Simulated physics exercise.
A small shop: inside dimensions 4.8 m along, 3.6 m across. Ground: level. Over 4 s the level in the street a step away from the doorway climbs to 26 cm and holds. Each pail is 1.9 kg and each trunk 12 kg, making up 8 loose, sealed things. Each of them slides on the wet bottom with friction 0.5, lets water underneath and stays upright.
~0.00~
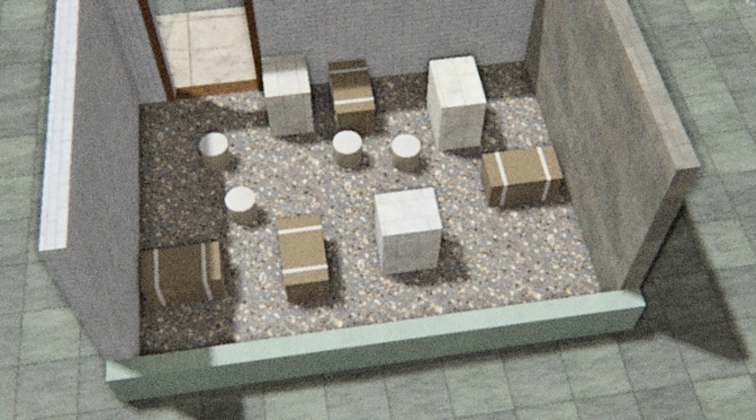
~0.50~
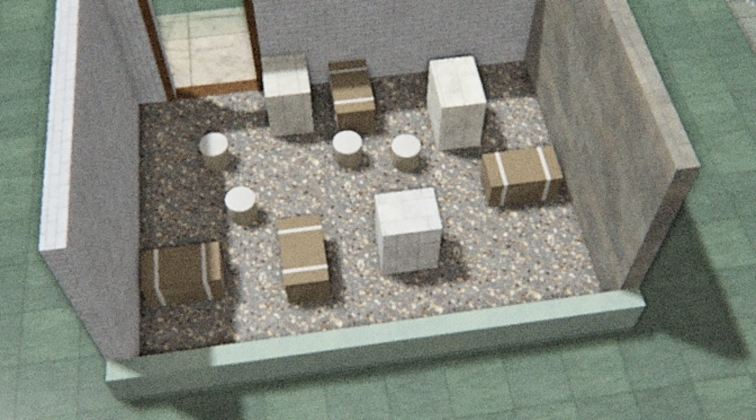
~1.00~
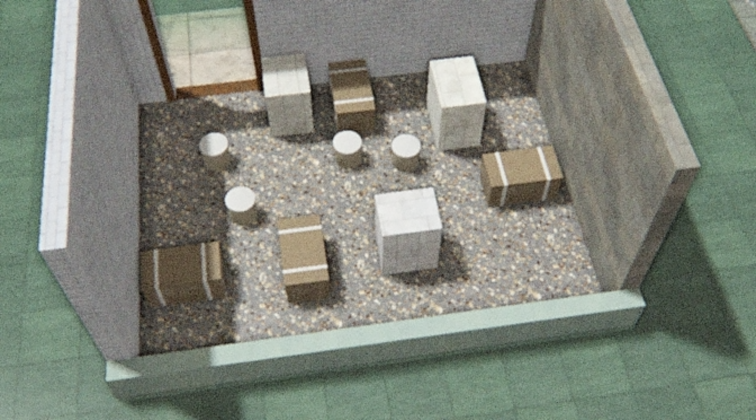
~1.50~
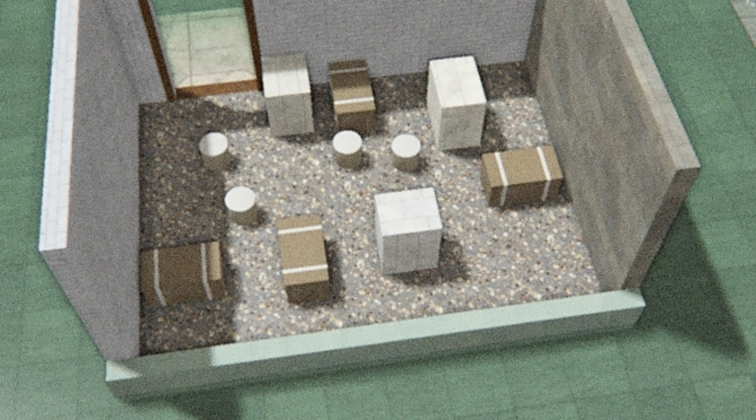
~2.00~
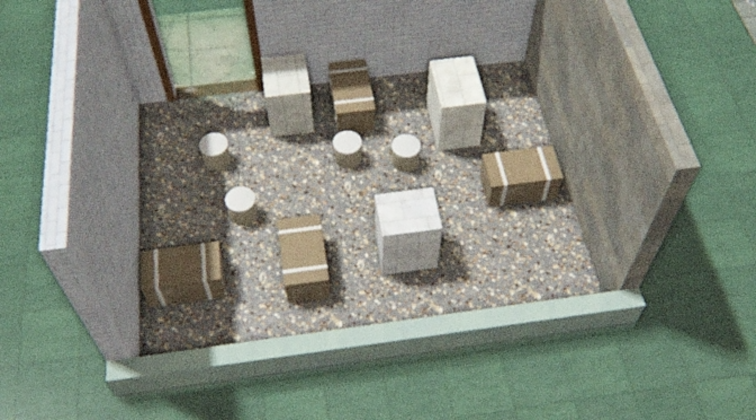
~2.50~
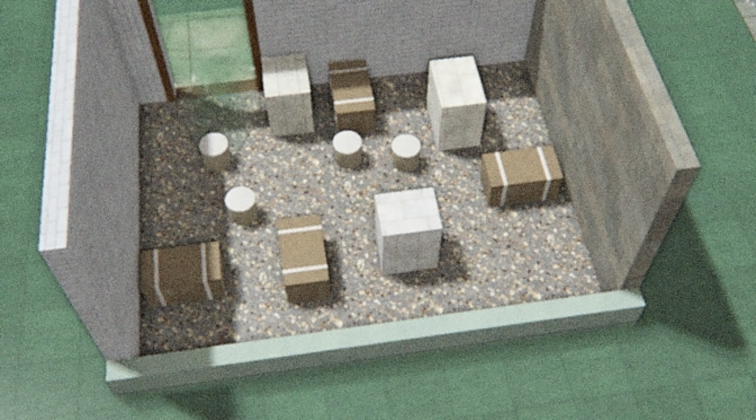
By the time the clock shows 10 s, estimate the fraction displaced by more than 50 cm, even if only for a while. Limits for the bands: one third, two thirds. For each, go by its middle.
Band: Middle, one third to two thirds.
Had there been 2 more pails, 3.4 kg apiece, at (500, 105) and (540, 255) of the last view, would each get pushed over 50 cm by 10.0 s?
In that order: Short of it, past it.
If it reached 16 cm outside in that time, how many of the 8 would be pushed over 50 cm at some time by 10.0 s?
I count 4 of them in that case.
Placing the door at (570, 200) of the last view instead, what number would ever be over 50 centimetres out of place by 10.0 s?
So the tally would be 7.
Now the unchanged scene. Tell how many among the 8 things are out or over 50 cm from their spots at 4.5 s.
The count is 2.
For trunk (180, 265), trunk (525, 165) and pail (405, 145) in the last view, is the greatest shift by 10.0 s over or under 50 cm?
One by one: Above; below; above.
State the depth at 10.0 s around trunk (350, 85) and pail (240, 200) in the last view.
Some 3 cm at the first, some 5 cm at the second.
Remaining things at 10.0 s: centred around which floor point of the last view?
Centred roughly on (369, 182).
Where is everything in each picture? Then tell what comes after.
In the first picture, a pail at (406, 146) rests on the ground; a trunk at (351, 86) rests on the ground; 0.0 m2 under water; 0 of 8 have shifted.
In the second picture, a pail at (406, 146) rests on the ground; a trunk at (351, 86) rests on the ground; water covers 0.0 m2; 0 of 8 have shifted.
In the third picture, a pail at (406, 146) rests on the ground; a trunk at (351, 86), on the bottom; 0.0 m2 under water; 0 of 8 have shifted.
In the fourth picture, a pail at (406, 146), on the bottom; a trunk at (351, 86) rests on the ground; 0.0 m2 under water; 0 of 8 have shifted.
In the fifth picture, a pail at (406, 146) rests on the ground; a trunk at (351, 86), on the bottom; 0.1 m2 under water; 0 of 8 have shifted.
In the sixth picture, a pail at (406, 146) rests on the ground; a trunk at (351, 86) rests on the ground; 0.7 m2 under water; 0 of 8 have shifted.
After 3.5 s 1 of 8 are over 50 cm from their spots; 0 afloat.
After 4.5 s 2 of 8 are over 50 cm from their spots; 2 afloat.
After 7.0 s 4 of 8 are over 50 cm from their spots; 4 afloat.
After 10.0 s 5 of 8 are over 50 cm from their spots, and 5 have been at some point; 7 afloat.
